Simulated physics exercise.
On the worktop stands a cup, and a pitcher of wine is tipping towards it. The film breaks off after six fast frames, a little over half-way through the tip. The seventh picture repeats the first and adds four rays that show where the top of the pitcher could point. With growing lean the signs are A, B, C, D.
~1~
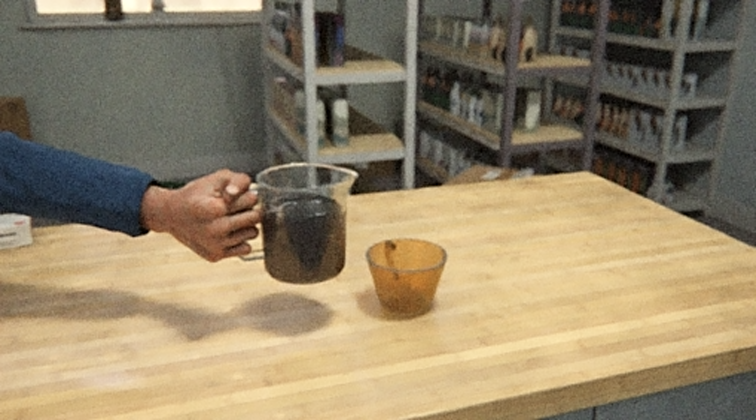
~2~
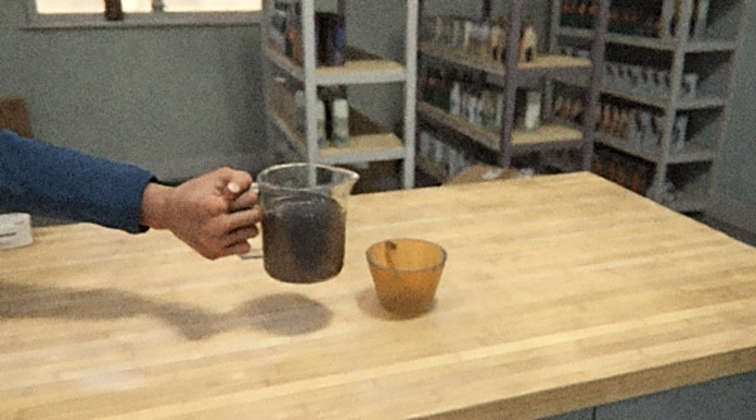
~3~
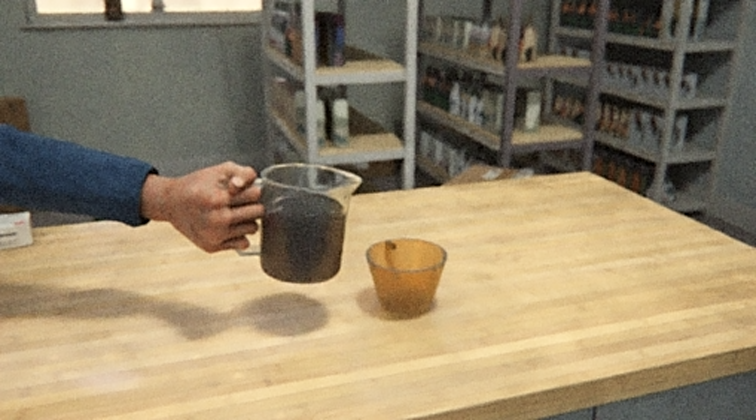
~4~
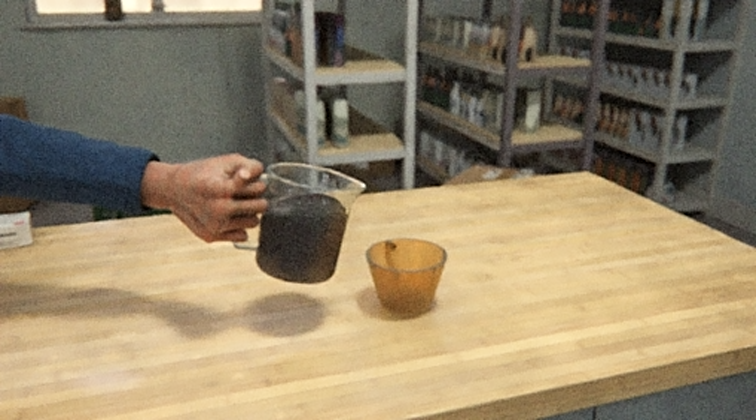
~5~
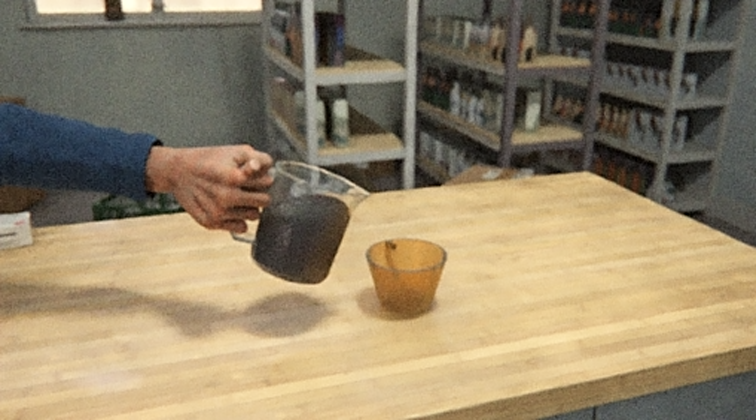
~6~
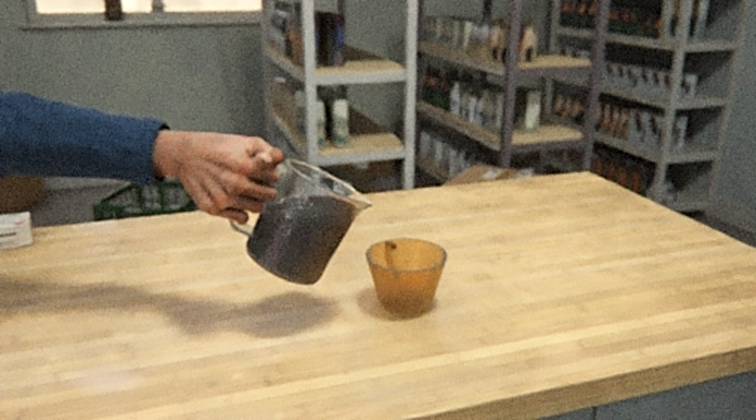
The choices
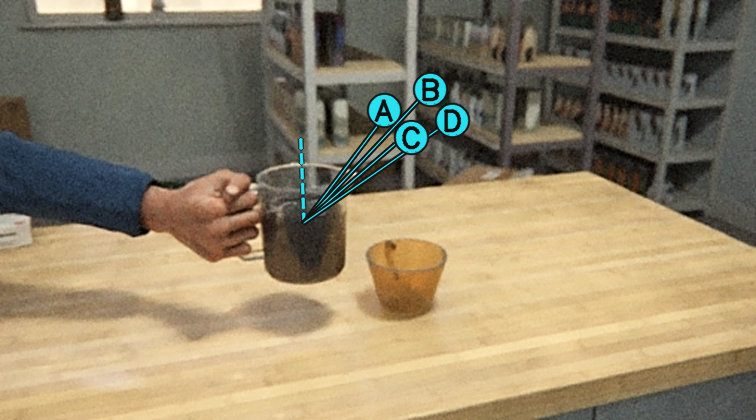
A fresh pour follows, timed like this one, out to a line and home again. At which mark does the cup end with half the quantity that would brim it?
D beats the others.
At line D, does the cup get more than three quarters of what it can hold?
No, it does not.
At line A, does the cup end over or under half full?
Under.
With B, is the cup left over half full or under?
Under half.
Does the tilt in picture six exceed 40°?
No.
On the marked copy, A at (377, 126); B at (418, 101); C at (394, 144); D at (438, 129).
For line A, the cup ends with about 7 % of what it can hold.
For line B, the cup ends with about 16 % of what it can hold.
For line C, the cup ends with about 31 % of what it can hold.
For line D, the cup ends with about 49 % of what it can hold.
